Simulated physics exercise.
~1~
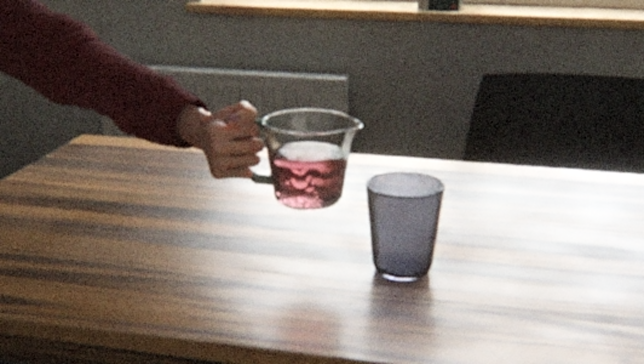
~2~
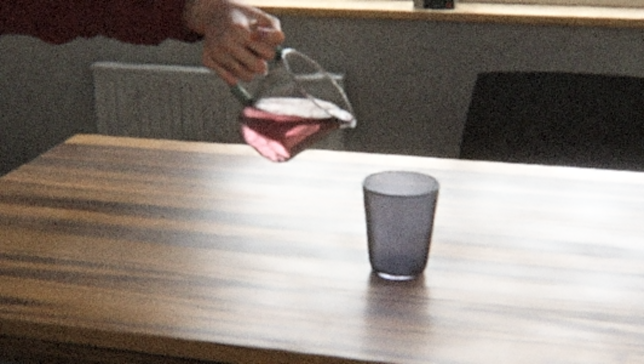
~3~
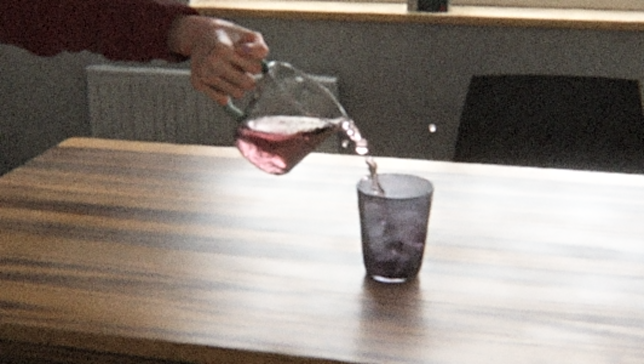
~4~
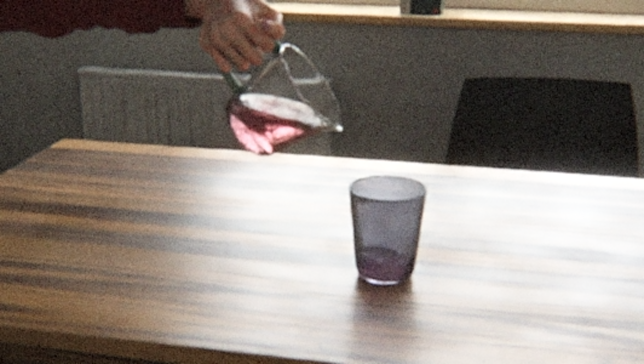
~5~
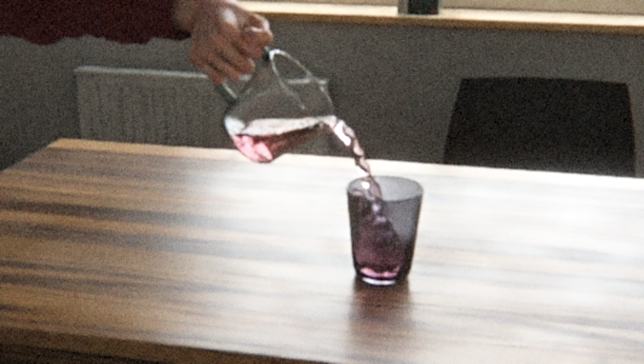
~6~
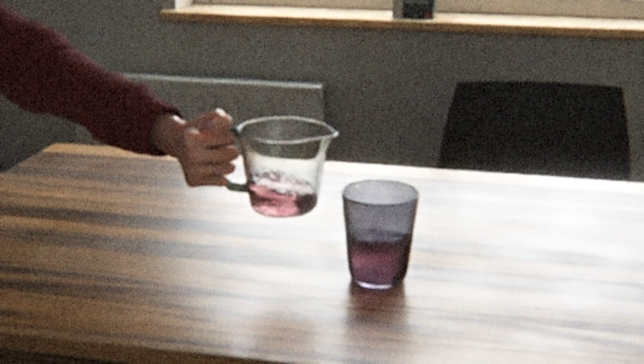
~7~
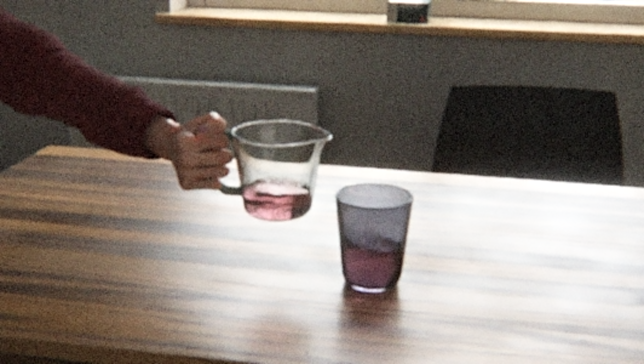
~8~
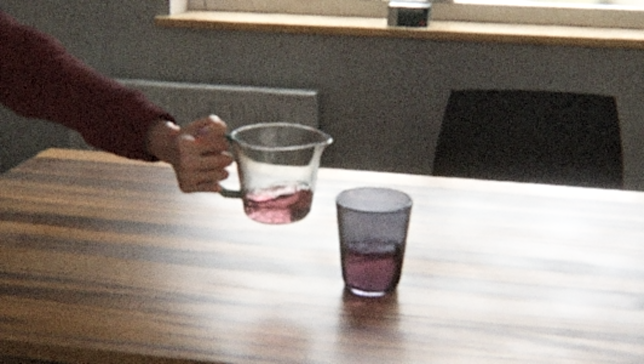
At a wooden table, a hand pours pink liquid from a jug into a tumbler twice, leaving it partly filled.
